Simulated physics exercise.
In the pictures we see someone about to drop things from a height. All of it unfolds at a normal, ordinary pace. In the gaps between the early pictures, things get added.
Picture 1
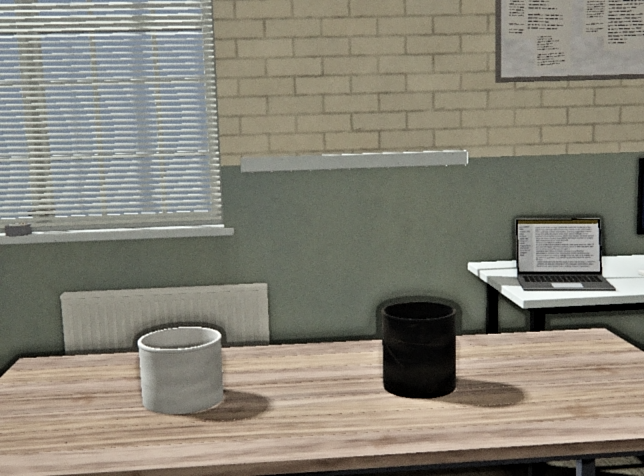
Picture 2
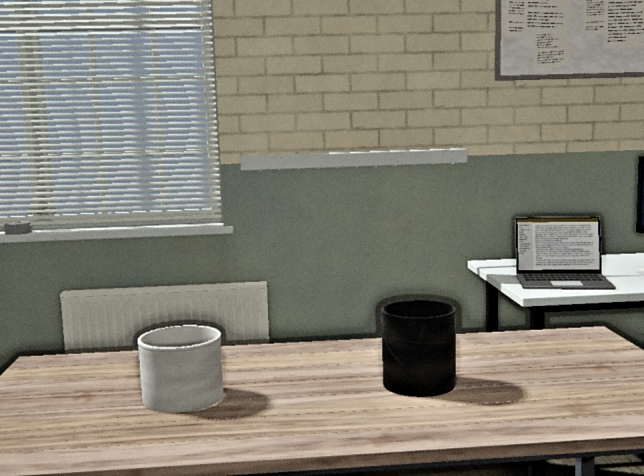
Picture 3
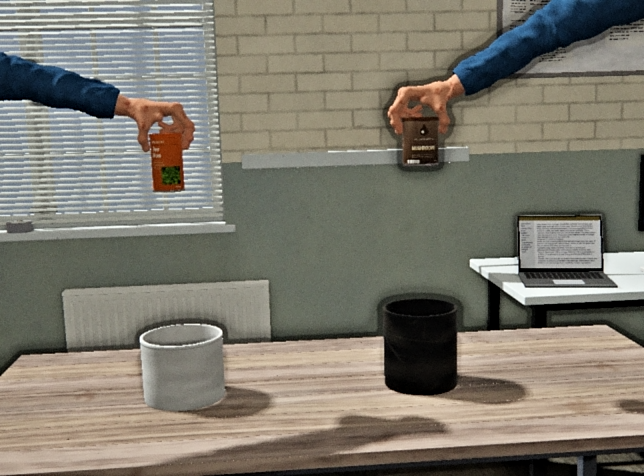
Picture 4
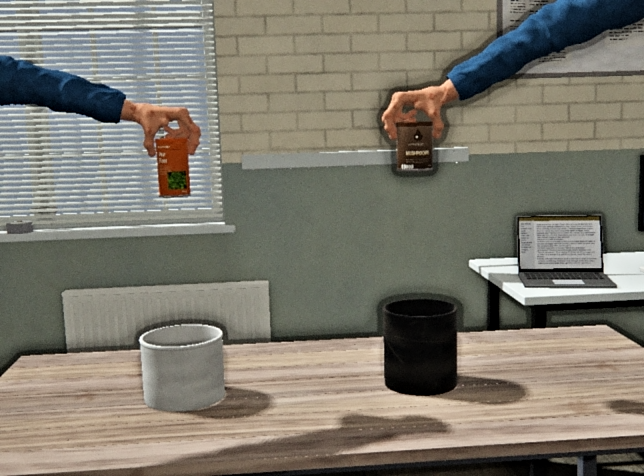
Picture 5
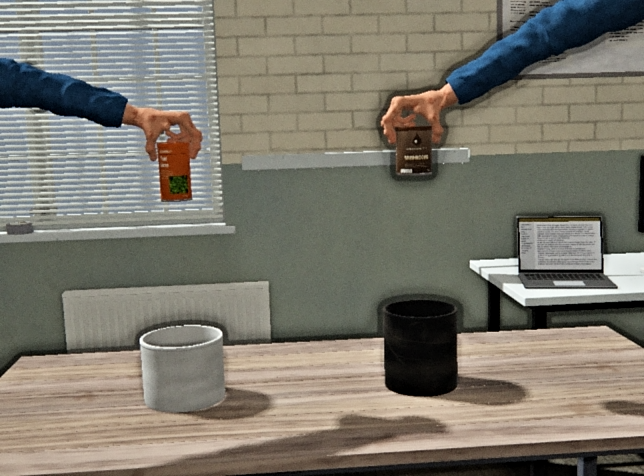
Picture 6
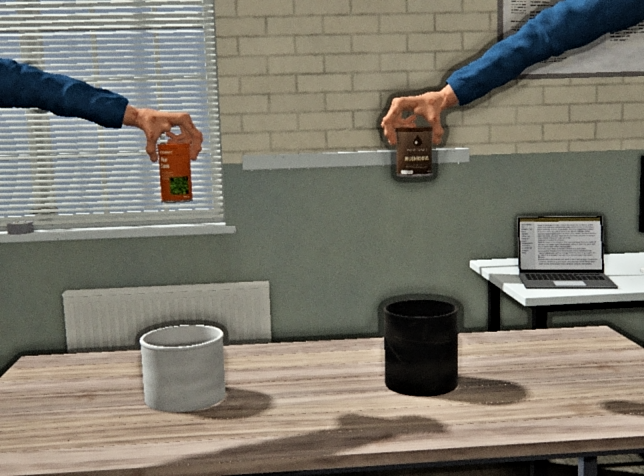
Two hands bring an orange tin and a brown tin in above two bins.
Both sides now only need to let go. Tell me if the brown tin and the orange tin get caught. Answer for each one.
Well, the brown tin makes it in, and as for the orange tin, it makes it in.
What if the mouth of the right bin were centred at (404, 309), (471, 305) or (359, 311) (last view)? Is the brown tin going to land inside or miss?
Here's how it goes: It enters the mouth, after that it does not get in, and at the end it does not get in.
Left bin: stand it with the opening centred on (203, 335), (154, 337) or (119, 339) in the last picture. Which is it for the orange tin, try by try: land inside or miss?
Lands in it, lands in it, falls outside.
Then, 0.18 s on from there, brown tin displaced about its own width near (415, 196); orange tin displaced about its own width near (178, 218).
Then, 0.26 s on from there, brown tin on its way down near (416, 260); orange tin on its way down near (182, 283).
Then, 0.36 s on from there, brown tin at the bottom near (417, 359); orange tin at the bottom near (187, 364).
In the end, the brown tin lands inside, near (417, 359); the orange tin lands inside, near (187, 367).
